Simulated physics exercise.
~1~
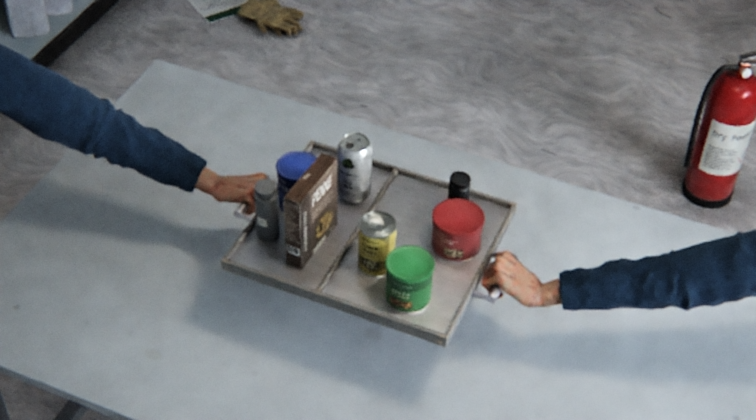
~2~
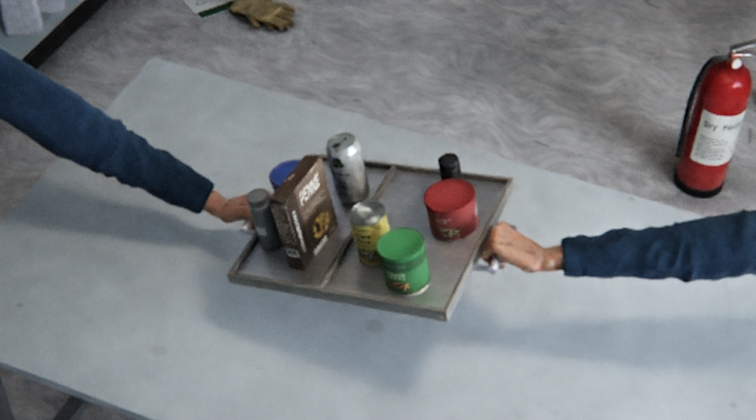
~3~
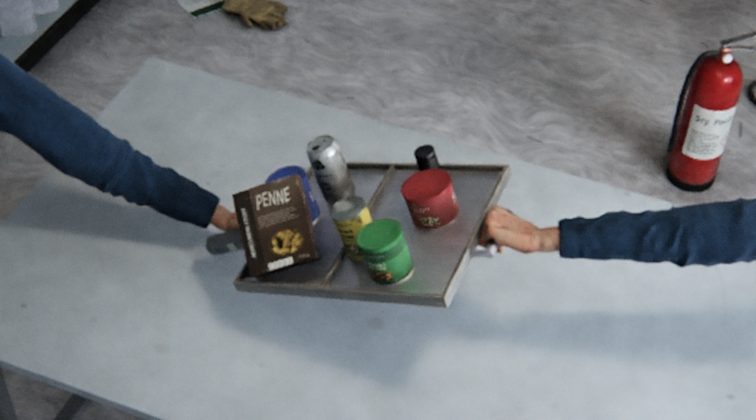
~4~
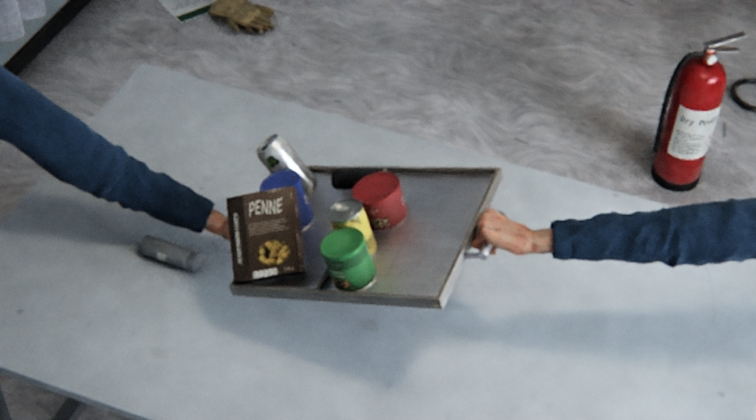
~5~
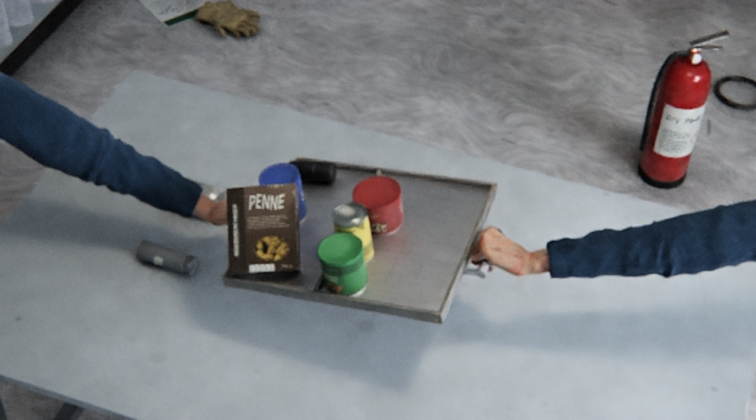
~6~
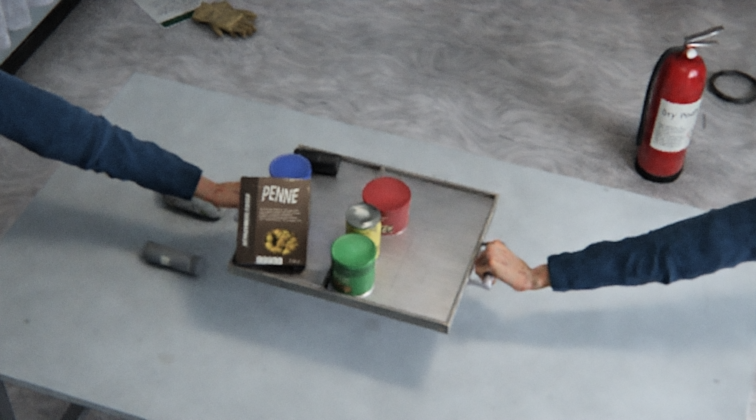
On a grey table, two hands tilting a tray left, its items sliding, grey shaker and silver can ending off the tray.
